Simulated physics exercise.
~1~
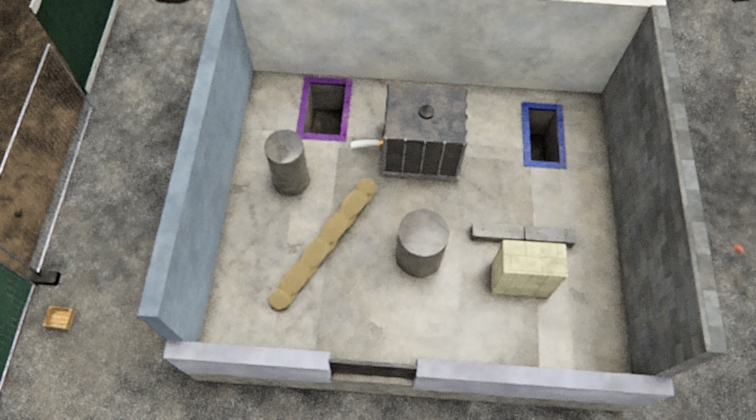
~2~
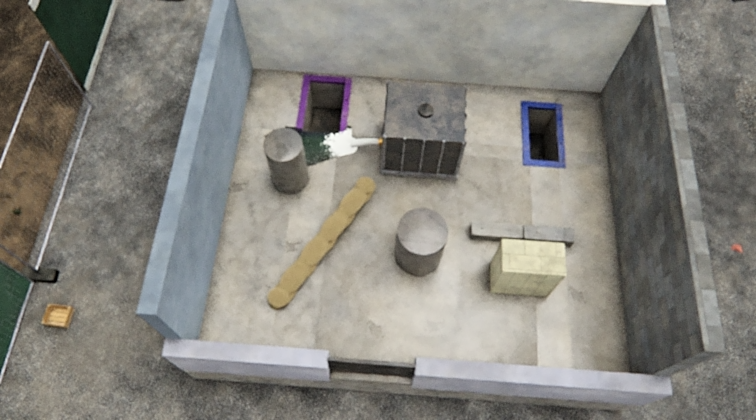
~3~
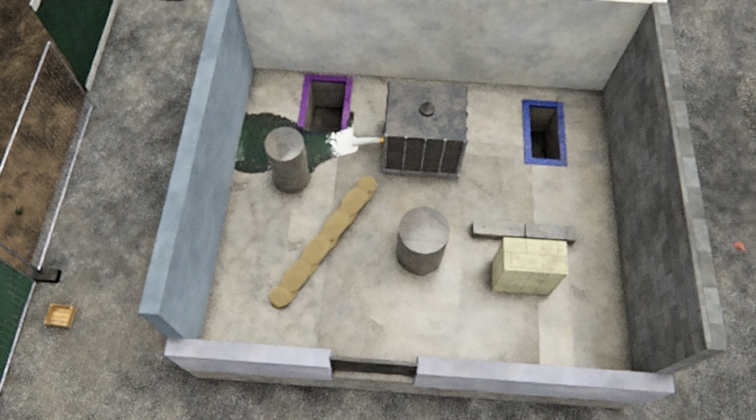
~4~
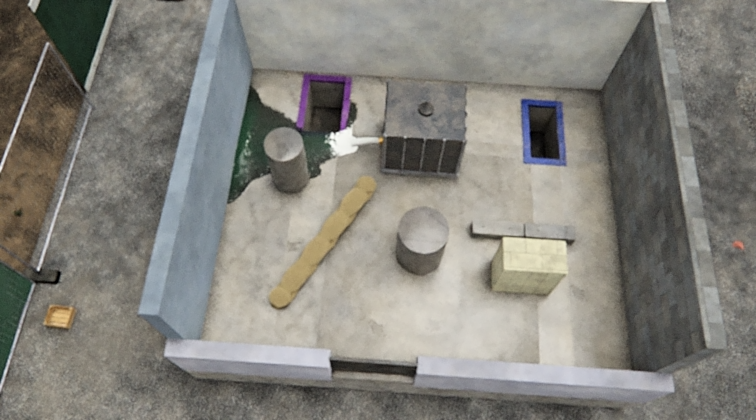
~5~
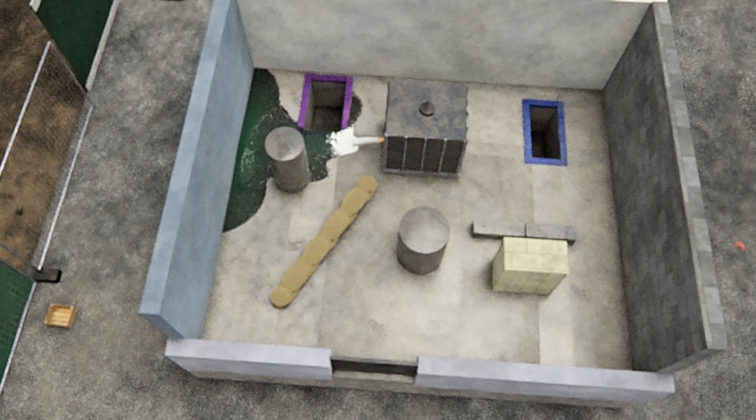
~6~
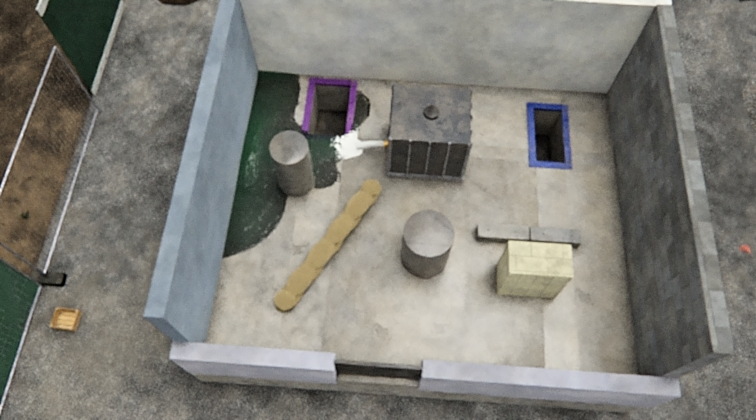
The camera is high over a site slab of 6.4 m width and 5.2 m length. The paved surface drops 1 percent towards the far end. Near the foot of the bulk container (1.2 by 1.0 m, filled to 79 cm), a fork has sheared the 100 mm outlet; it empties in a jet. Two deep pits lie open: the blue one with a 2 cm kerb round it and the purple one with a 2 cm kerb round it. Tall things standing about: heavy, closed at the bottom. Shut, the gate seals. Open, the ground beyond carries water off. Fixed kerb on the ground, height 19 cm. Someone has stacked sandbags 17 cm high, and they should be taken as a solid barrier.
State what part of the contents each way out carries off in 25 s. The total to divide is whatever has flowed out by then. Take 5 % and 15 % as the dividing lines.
Shares: Gate opening: Not even 5 %; blue pit: Not even 5 %; purple pit: Above 15 %.
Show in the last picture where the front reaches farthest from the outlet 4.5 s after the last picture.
(209, 329).
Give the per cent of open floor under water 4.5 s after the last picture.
It comes to about 25 percent wet.
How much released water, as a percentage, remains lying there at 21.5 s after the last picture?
Roughly 66 percent of it is still there.
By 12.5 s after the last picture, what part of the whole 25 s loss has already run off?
Share by that time: About 55 %.
Then, 1.5 s after the last picture water covers 15 % of the floor and is deepest (7 cm) near (243, 155); gone so far, the gate opening 0 %, the blue pit 0 %, the purple pit 4 %.
Then, 4.5 s after the last picture water covers 25 % of the floor and is deepest (7 cm) near (245, 147); gone so far, the gate opening 0 %, the blue pit 0 %, the purple pit 7 %.
Then, 8.5 s after the last picture water covers 35 % of the floor and is deepest (7 cm) near (245, 147); gone so far, the gate opening 0 %, the blue pit 0 %, the purple pit 13 %.
Then, 12.5 s after the last picture water covers 40 % of the floor and is deepest (7 cm) near (245, 147); gone so far, the gate opening 0 %, the blue pit 0 %, the purple pit 19 %.
Then, 21.5 s after the last picture water covers 55 % of the floor and is deepest (6 cm) near (260, 72); gone so far, the gate opening 0 %, the blue pit 0 %, the purple pit 34 %.
